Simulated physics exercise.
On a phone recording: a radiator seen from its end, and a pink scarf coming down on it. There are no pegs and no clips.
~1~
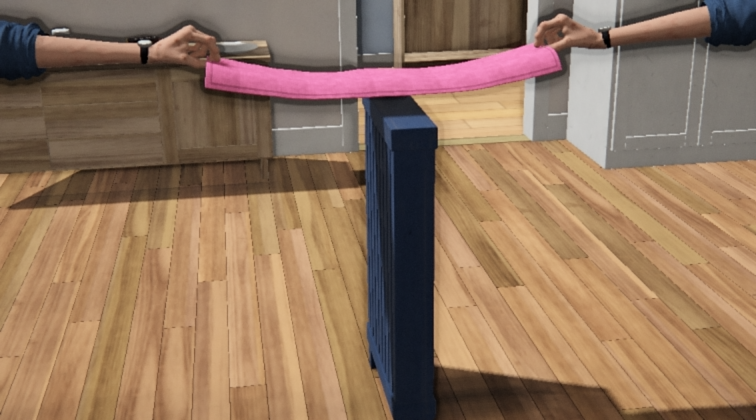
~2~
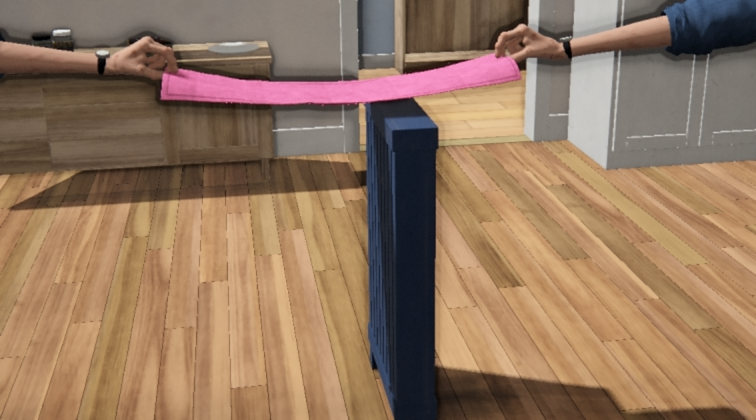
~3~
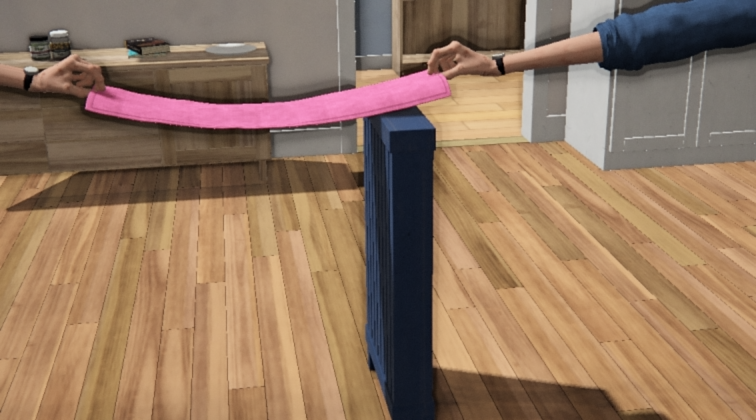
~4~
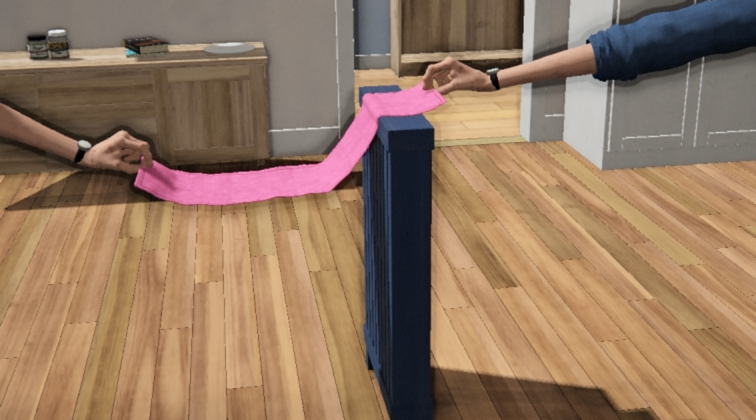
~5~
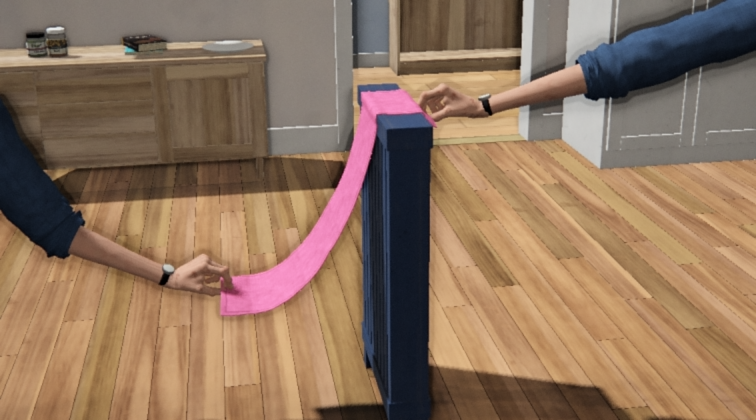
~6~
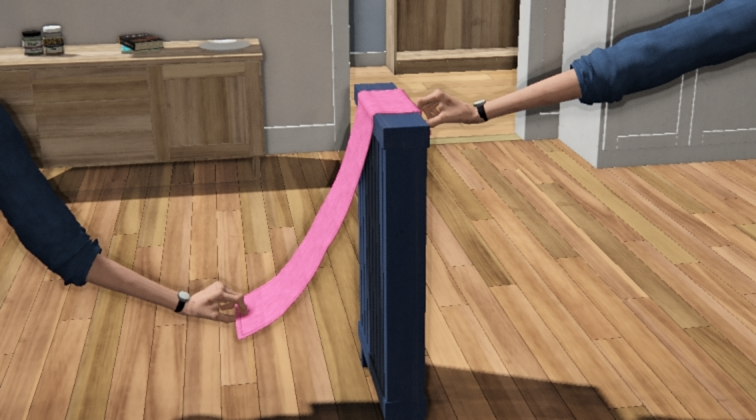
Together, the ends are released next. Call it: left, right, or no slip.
Left.
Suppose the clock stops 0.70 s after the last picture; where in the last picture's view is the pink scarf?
By that point you'd find its middle at (326, 404).
Then, 0.26 s later than the last view, scarf sliding left.
Then, 0.48 s later than the last view, scarf clear of the top and falling near (325, 363).
Then, 0.70 s later than the last view, scarf in a heap on the floor near (326, 404).
Finally, scarf in a heap on the floor near (326, 405). The pink scarf falls on the left side.
